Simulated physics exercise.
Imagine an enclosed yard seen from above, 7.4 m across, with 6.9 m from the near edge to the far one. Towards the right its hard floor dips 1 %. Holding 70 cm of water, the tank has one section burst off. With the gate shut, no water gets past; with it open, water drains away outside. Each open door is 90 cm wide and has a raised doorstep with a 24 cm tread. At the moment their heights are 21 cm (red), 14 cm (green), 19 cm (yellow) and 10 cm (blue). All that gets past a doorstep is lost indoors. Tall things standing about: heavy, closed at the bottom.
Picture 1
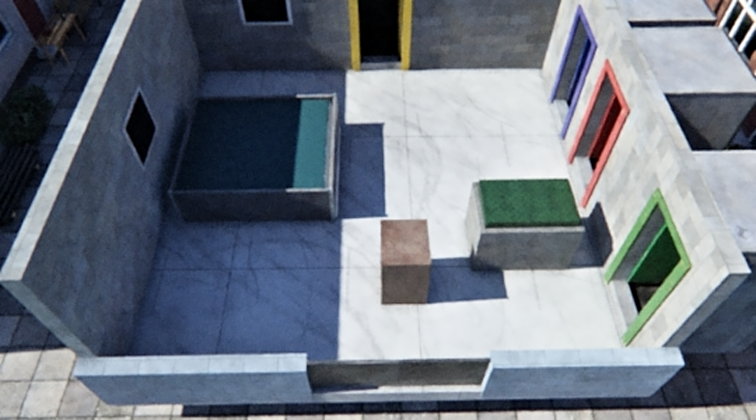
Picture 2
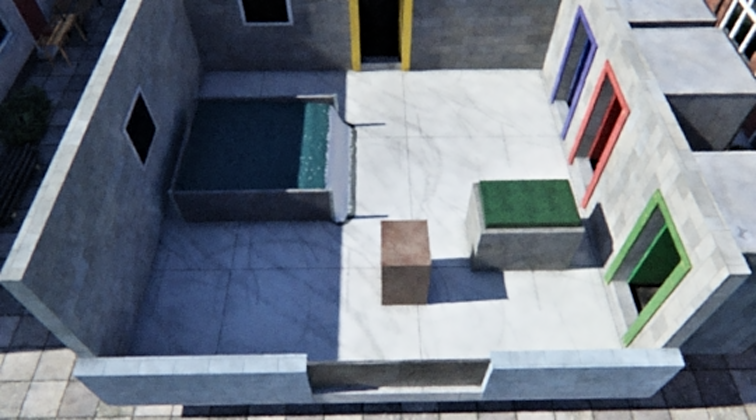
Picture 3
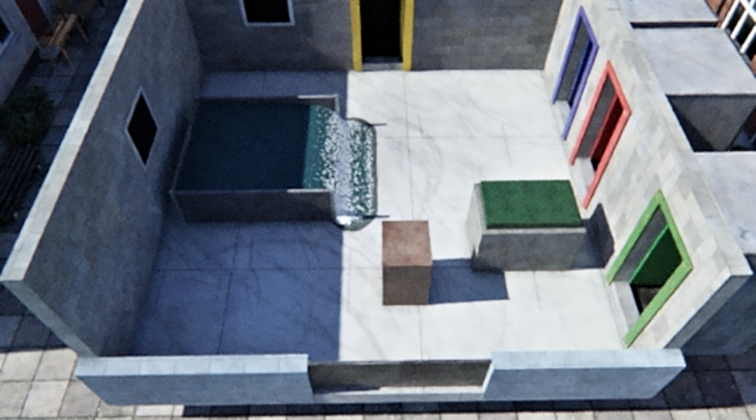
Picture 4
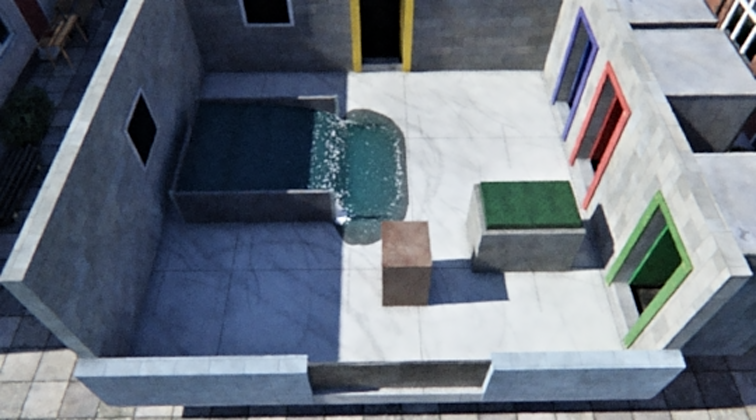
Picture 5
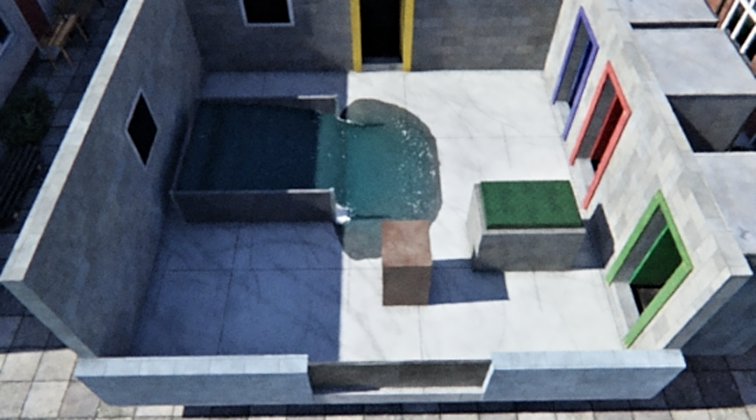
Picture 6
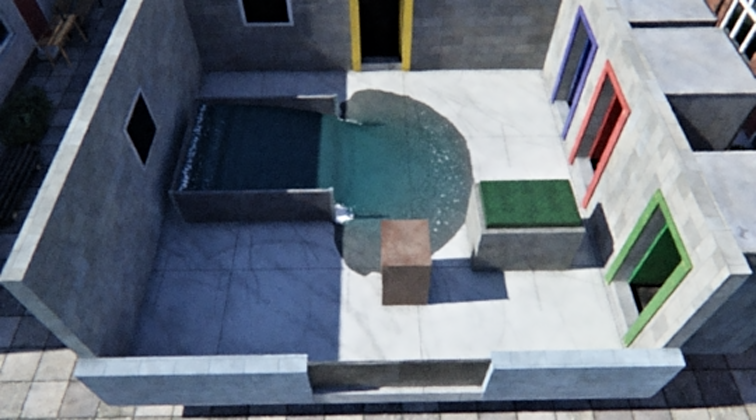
A tank of dark teal water stands at the left of a grey-walled, pale-floored yard, seen from above by a still camera. A brown block and a green-topped grey block stand near the middle and right, with a yellow-framed doorway behind and blue, red and green ones along the right wall. The tank's right side opens, and foaming water pours out, spreading rightward in a widening rounded sheet and reaching the brown block.
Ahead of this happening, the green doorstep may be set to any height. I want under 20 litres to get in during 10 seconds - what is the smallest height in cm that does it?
You would need about 11.5 cm.
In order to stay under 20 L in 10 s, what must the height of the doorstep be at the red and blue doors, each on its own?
About 32 cm at red and 27 cm at blue.
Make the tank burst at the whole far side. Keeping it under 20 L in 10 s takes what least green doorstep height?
That way, roughly 6.5 cm.
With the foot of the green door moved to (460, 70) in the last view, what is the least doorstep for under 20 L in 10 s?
Minimum: About 14.5 cm.
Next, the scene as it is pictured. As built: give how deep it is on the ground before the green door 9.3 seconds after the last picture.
Some 12.0 cm.
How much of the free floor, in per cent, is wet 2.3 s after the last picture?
Near 60 per cent of the open floor.
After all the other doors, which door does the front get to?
That would be the green door.
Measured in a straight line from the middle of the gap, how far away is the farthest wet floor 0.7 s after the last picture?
Front distance: Approx. 4.6 m.
Then, 0.7 s after the last picture water covers 40 % of the floor, deepest (31 cm) near (574, 169); it has not reached the green door.
Then, 2.3 s after the last picture water covers 60 % of the floor, deepest (41 cm) near (547, 81); 5 cm at the green door, 0 litres in over its 14 cm doorstep.
Then, 9.3 s after the last picture water covers 100 % of the floor, deepest (15 cm) near (166, 219); 12 cm at the green door, 9 litres in over its 14 cm doorstep.
At the green door as built, the water peaked near 16 cm, 5.5 s after the last picture.
With a doorstep of 10 cm, 30 litres would have come in within the 10 s; with 13.5 cm, 10 litres. So under 20 litres takes about 11.5 cm.
